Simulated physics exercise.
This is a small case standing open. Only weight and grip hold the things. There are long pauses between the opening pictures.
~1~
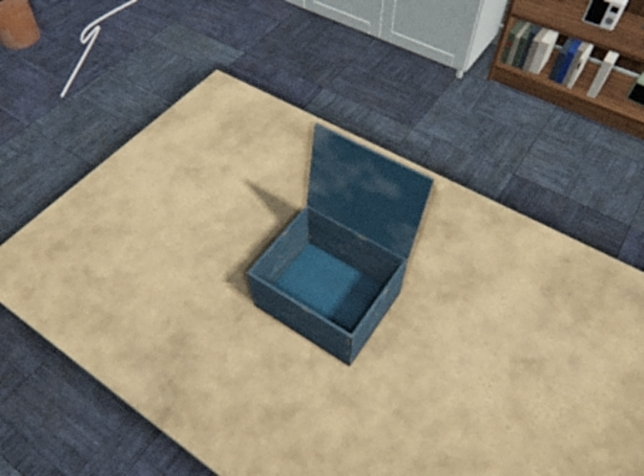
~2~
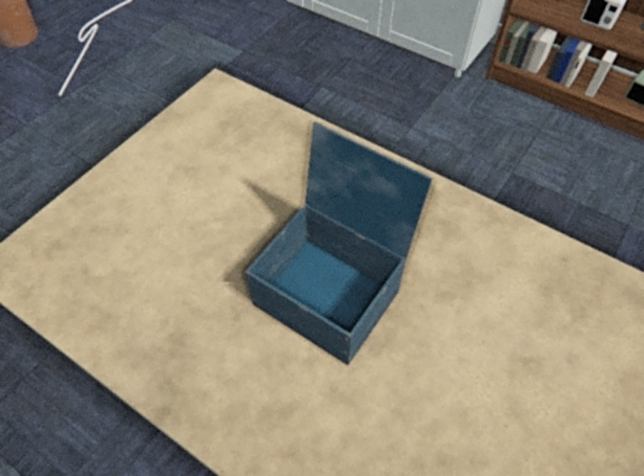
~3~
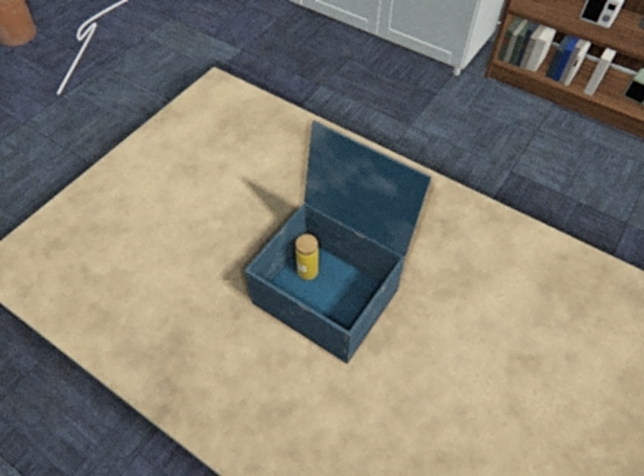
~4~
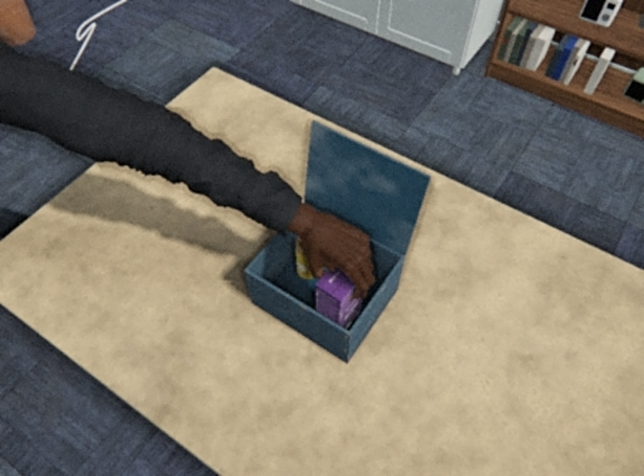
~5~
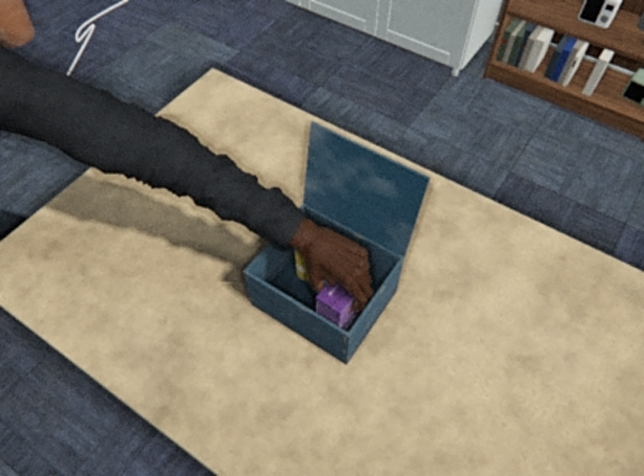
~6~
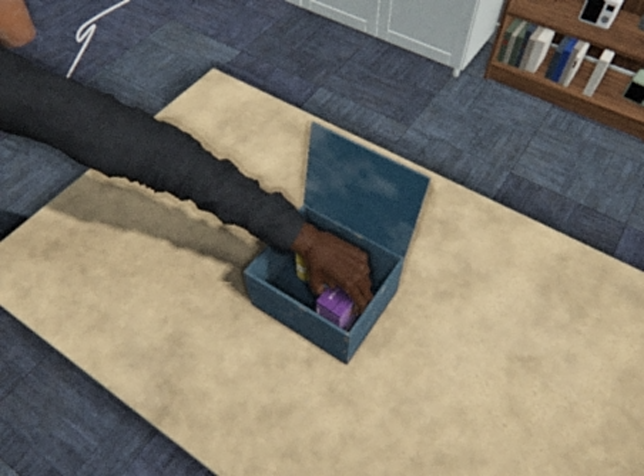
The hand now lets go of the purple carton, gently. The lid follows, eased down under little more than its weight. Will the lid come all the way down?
It is held up.
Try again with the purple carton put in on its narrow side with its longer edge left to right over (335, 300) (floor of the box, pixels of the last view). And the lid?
Then it closes.
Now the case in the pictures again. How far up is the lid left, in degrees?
Some 14° above the rim.
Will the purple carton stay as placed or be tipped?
It stays as placed.
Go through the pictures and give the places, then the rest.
The last thing is not in view yet, in the first picture.
The last thing is not in view yet, in the second picture.
The last thing is not in view yet; yellow shaker (307, 258), in the third picture.
Coming down; purple carton (340, 299), in the fourth picture.
Coming down; purple carton (339, 310), in the fifth picture.
Put in, still held; purple carton (340, 313), in the sixth picture.
Then, 1.20 s later than the last frame, lid 81° above the rim.
Then, 1.60 s later than the last frame, lid 56° above the rim.
Then, 1.90 s later than the last frame, lid 30° above the rim.
When it is over, lid 14° above the rim; both as before. End places, in pixels of the last picture, purple carton near (340, 313).
